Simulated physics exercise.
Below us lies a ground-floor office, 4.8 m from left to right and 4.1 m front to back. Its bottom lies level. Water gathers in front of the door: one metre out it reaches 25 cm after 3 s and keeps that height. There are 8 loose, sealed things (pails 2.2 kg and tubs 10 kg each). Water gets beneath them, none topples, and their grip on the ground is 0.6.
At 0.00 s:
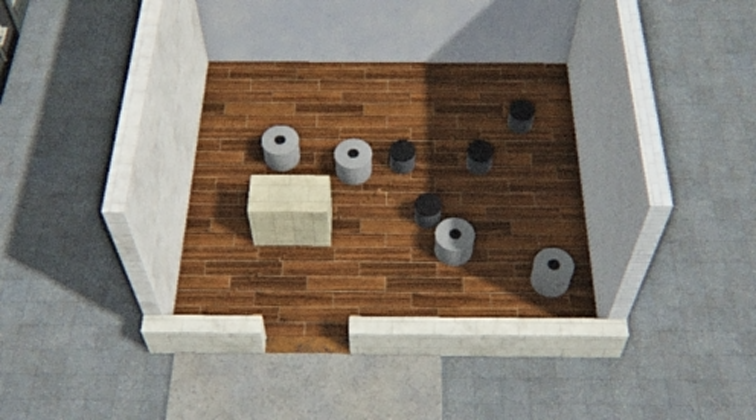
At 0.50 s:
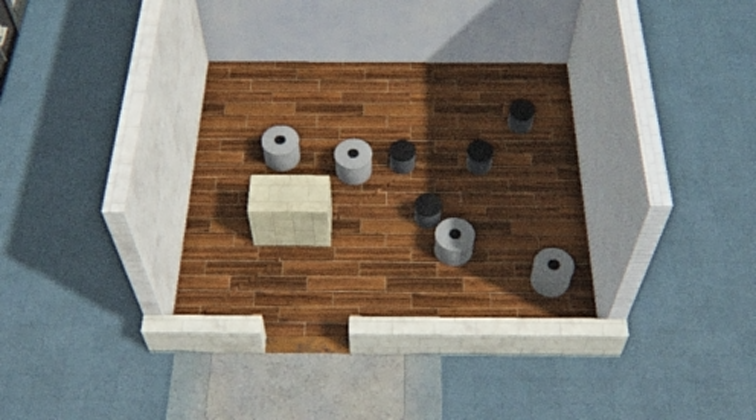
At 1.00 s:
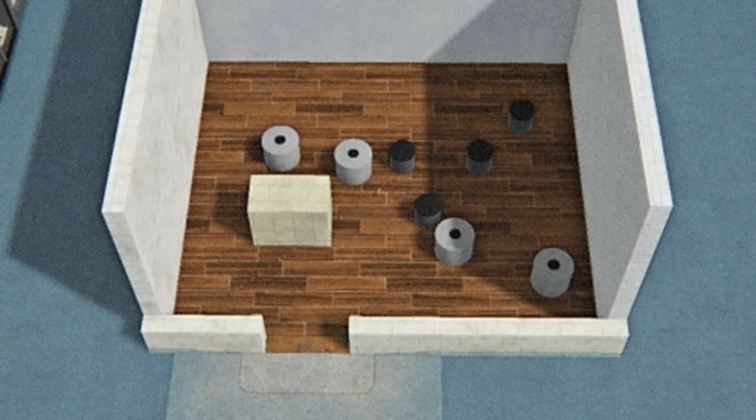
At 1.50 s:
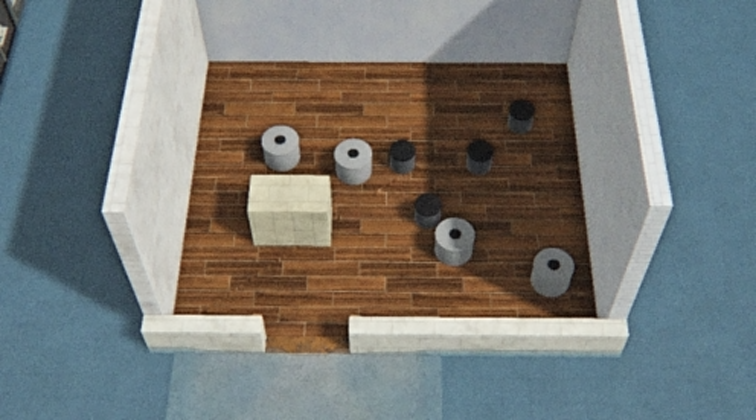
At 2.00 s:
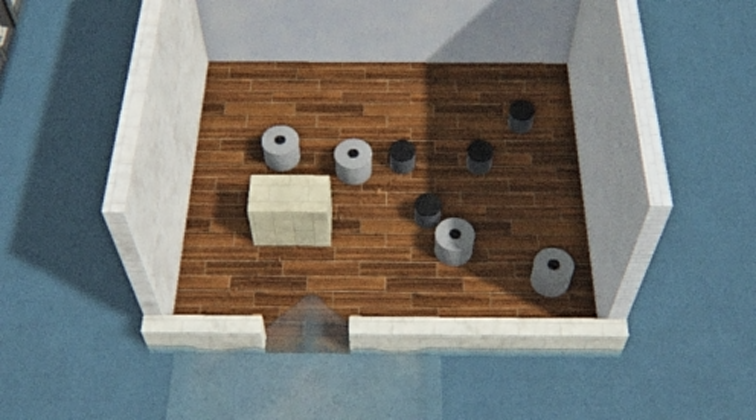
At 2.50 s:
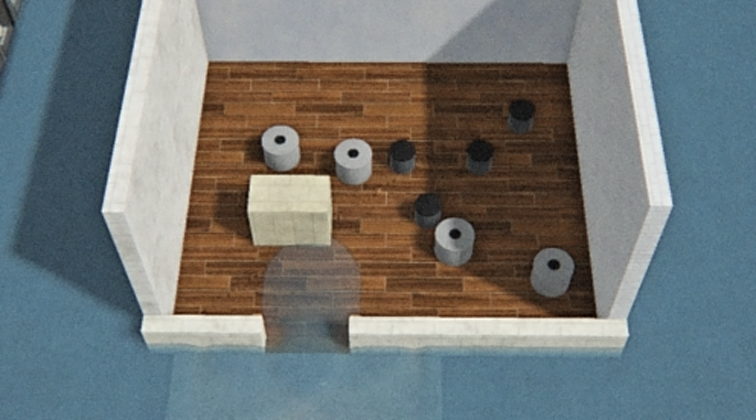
Water turns the grey paving outside blue, deepens around a walled, roofless room seen from high above the front, and finally slips through the doorway in a thin, rounded sheet across the brown plank floor. A pale cream block sits left of centre, with four light grey cylinders and four smaller black ones spread across the middle and right. None of these objects shifts, and the camera stays still.
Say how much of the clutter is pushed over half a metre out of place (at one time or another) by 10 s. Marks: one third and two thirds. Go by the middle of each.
It is one to two thirds.
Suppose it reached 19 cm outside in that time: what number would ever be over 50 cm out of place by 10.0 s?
In that case 4 of them.
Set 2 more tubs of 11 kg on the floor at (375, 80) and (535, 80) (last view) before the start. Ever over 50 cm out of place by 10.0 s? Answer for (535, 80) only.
It is under.
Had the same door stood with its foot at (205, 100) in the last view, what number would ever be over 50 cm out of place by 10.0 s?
Then 6.
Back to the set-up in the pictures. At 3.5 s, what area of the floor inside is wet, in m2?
Some 4.0 m2.
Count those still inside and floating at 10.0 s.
I count 4.
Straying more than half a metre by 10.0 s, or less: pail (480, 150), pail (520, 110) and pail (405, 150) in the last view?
In turn: Over, more, past it.
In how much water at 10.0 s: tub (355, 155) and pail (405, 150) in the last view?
About 6 and 6 cm.
After 3.5 s 0 of 8 are over 50 cm from their spots; 0 afloat.
After 4.5 s 2 of 8 are over 50 cm from their spots; 0 afloat.
After 7.0 s 4 of 8 are over 50 cm from their spots; 4 afloat.
After 10.0 s 3 of 8 are over 50 cm from their spots, and 4 have been at some point; 4 afloat.
